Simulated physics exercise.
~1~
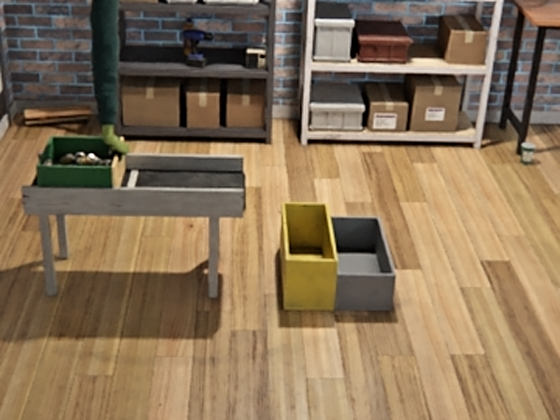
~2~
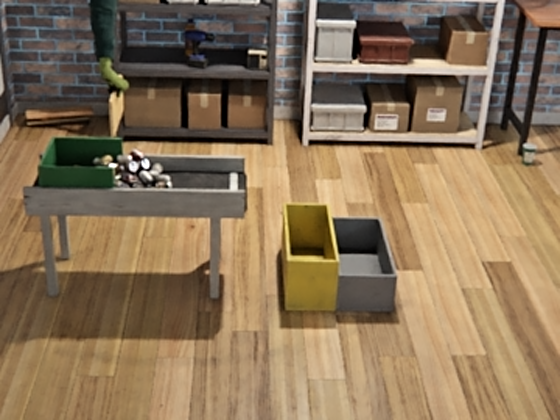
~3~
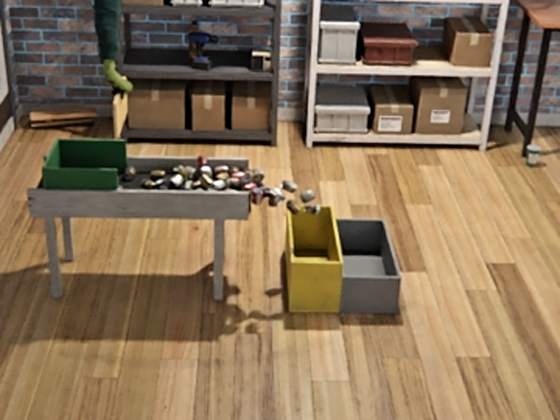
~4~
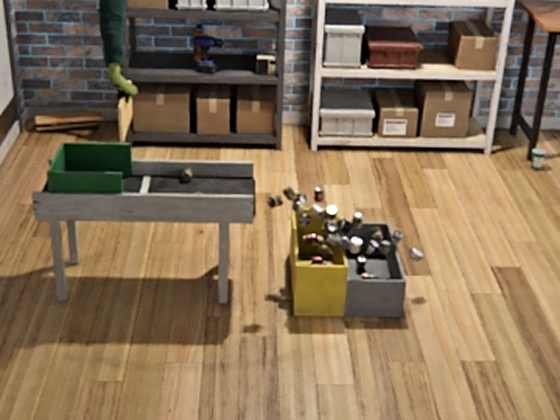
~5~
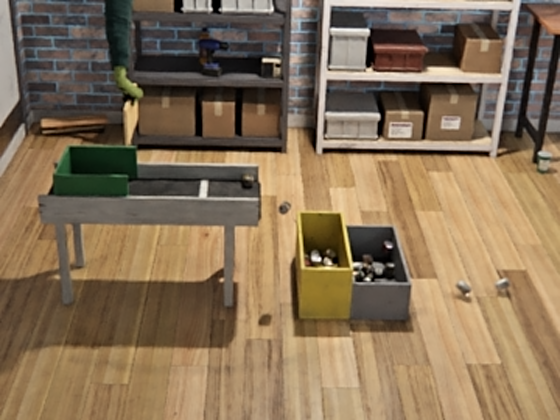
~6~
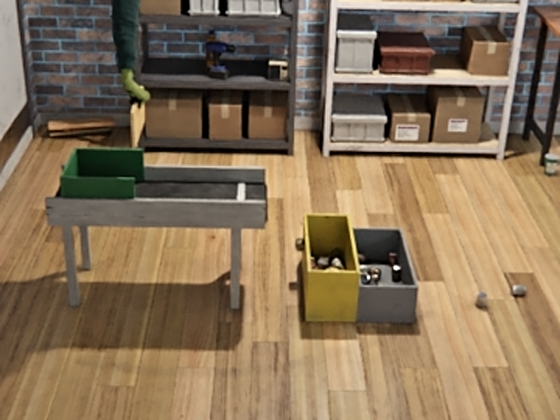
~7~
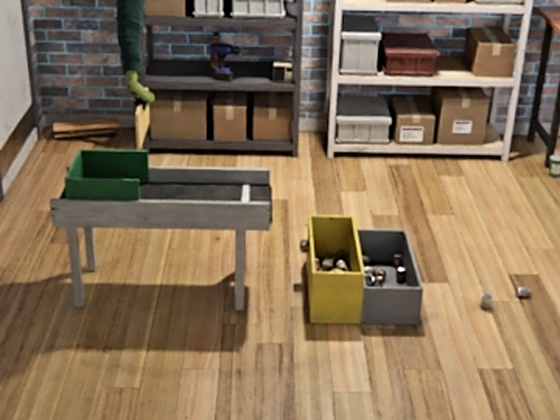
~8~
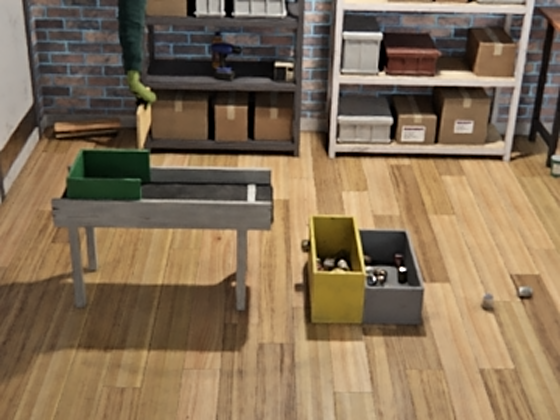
Small cans spilling from a green pen along a belt, flying off its right end into yellow and grey bins, two landing beyond.
